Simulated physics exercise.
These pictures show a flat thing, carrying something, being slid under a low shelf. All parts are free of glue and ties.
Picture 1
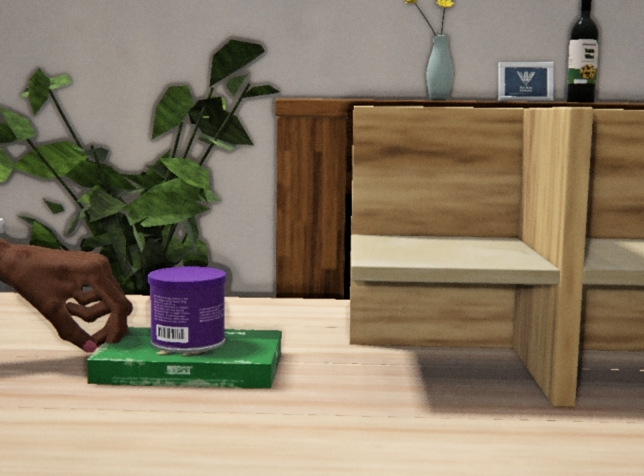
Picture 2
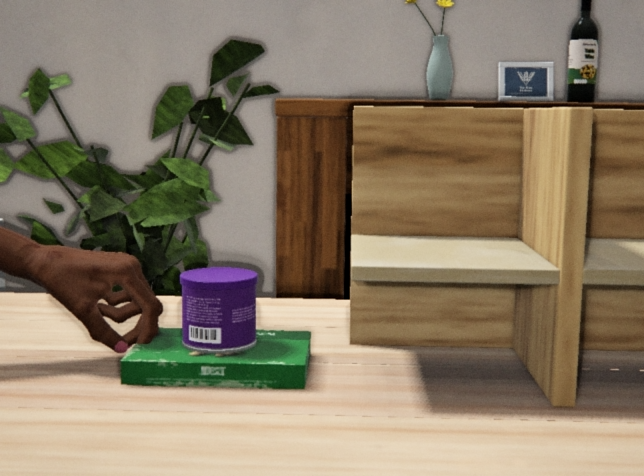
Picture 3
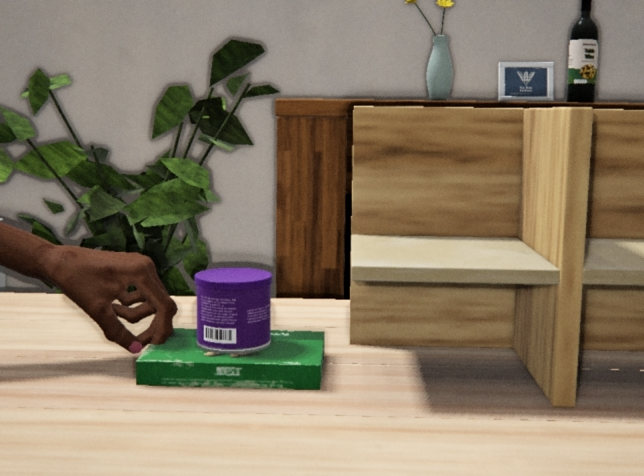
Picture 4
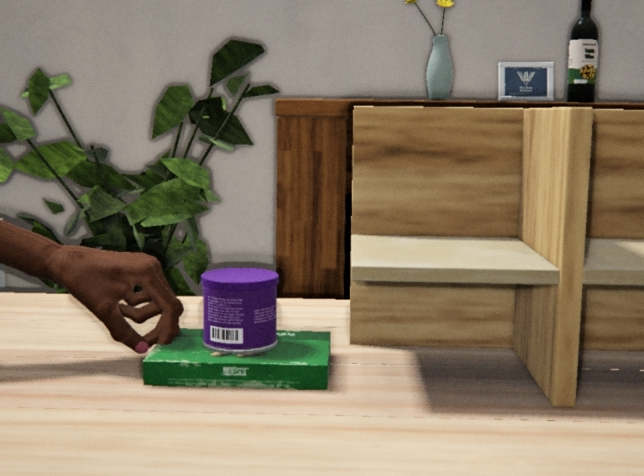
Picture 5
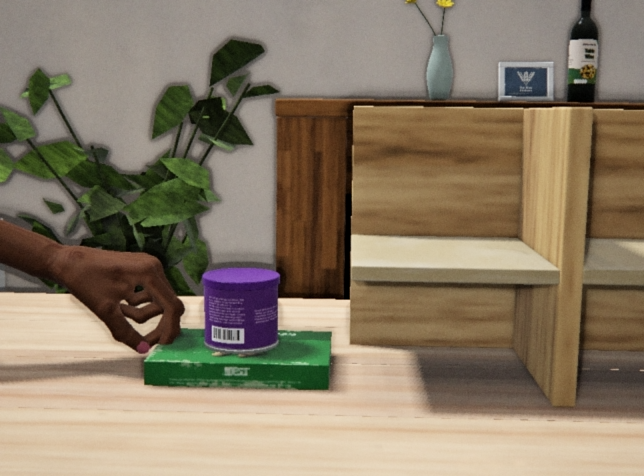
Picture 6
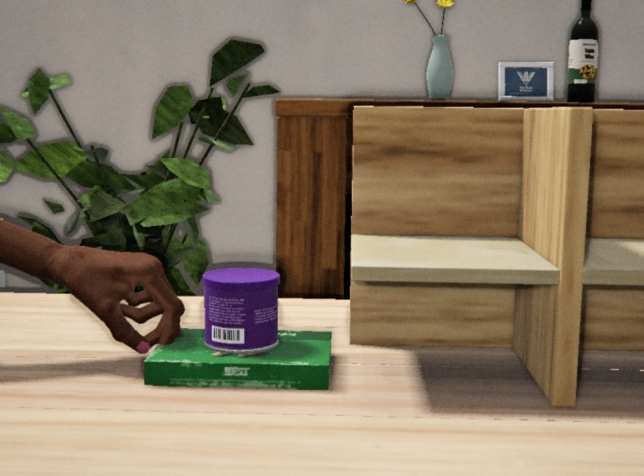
A hand pushing a green box with a purple tin on top rightward across a pale table near a wooden shelf.
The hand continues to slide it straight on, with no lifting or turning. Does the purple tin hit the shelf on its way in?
No.
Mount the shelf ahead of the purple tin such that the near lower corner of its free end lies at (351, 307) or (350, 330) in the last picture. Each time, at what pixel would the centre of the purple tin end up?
First setting: About (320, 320); second: About (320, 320).
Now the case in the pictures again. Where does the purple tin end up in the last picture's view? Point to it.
When everything stops, it's near (435, 314).
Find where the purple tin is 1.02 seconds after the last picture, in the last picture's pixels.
I'd look for it close to (321, 312).
Then, 1.02 s on from there, purple tin riding along near (321, 312).
In the end, the purple tin passes below, near (435, 314).
